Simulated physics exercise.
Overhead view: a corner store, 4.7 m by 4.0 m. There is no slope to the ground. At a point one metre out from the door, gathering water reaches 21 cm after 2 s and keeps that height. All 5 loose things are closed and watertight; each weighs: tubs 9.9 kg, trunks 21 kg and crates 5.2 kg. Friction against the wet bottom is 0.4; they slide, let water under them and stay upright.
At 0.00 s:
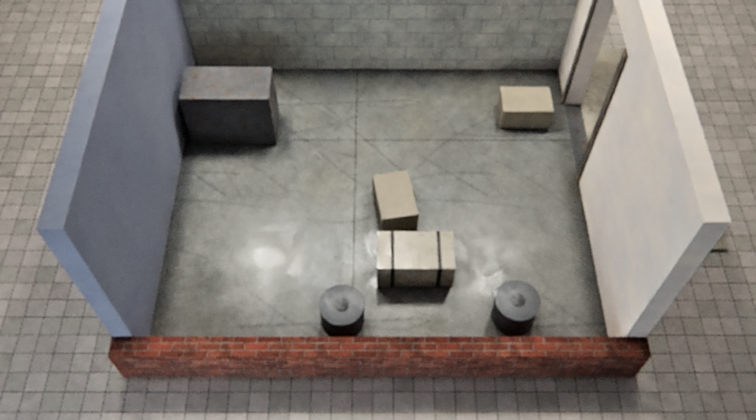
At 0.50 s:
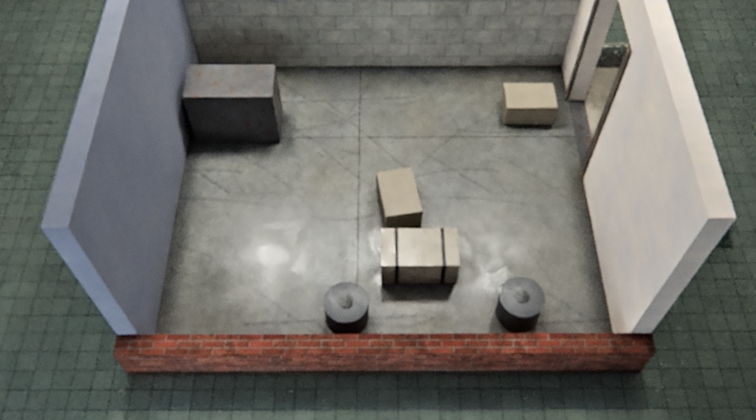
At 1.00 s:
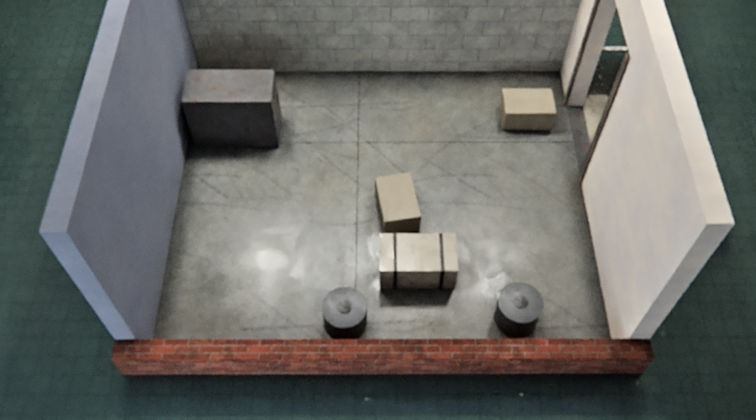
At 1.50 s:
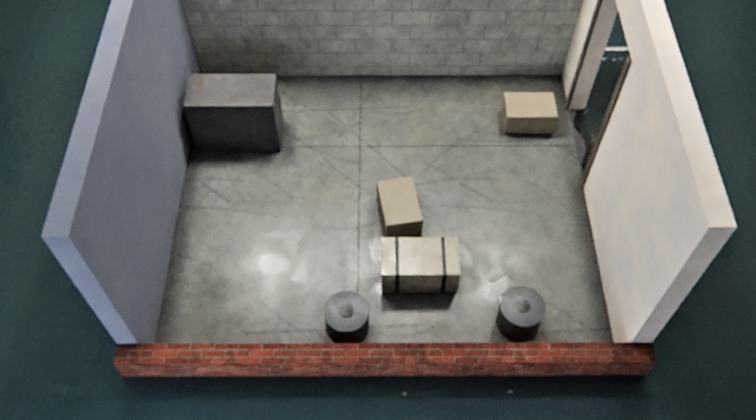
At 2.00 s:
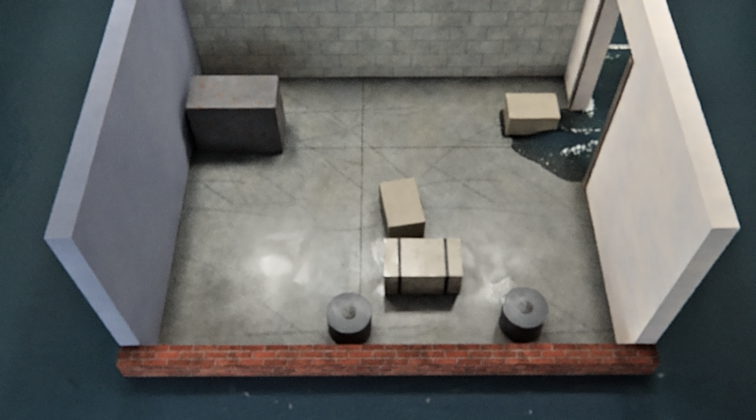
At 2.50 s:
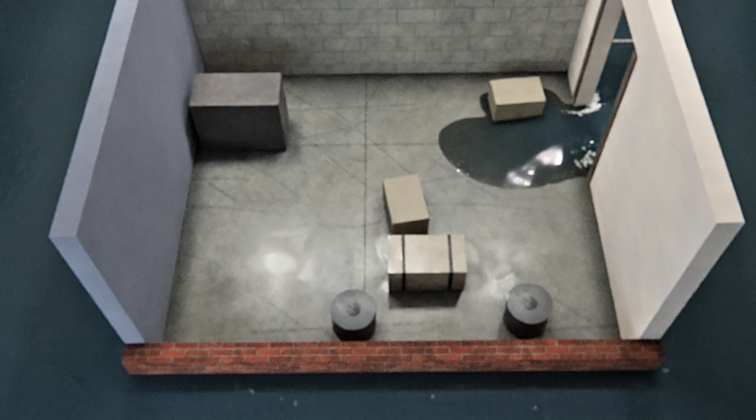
Dark water rose over the paving around the walled room, then came in through the doorway on the right, spread across the floor, and pushed the small pale crate nearby slightly to the left.
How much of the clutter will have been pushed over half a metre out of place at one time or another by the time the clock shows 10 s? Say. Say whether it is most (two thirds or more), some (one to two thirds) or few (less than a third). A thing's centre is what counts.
Some.
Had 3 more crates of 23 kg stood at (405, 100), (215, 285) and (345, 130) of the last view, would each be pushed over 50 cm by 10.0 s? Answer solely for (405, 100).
It comes out higher.
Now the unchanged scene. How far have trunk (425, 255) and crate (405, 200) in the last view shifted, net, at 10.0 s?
5 cm, 100 cm.
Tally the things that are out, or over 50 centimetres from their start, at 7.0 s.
At that time I count 2.
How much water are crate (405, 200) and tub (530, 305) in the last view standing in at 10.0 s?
Close to 6 and 2 centimetres.
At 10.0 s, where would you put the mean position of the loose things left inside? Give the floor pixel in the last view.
Close to pixel (386, 249).
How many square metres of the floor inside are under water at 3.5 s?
My estimate is roughly 7.5 m2.
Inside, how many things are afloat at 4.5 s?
Of them, 1.
After 3.5 s 1 of 5 are over 50 cm from their spots; 1 afloat.
After 4.5 s 2 of 5 are over 50 cm from their spots; 1 afloat.
After 7.0 s 2 of 5 are over 50 cm from their spots; 2 afloat.
After 10.0 s 3 of 5 are over 50 cm from their spots, and 3 have been at some point; 3 afloat.
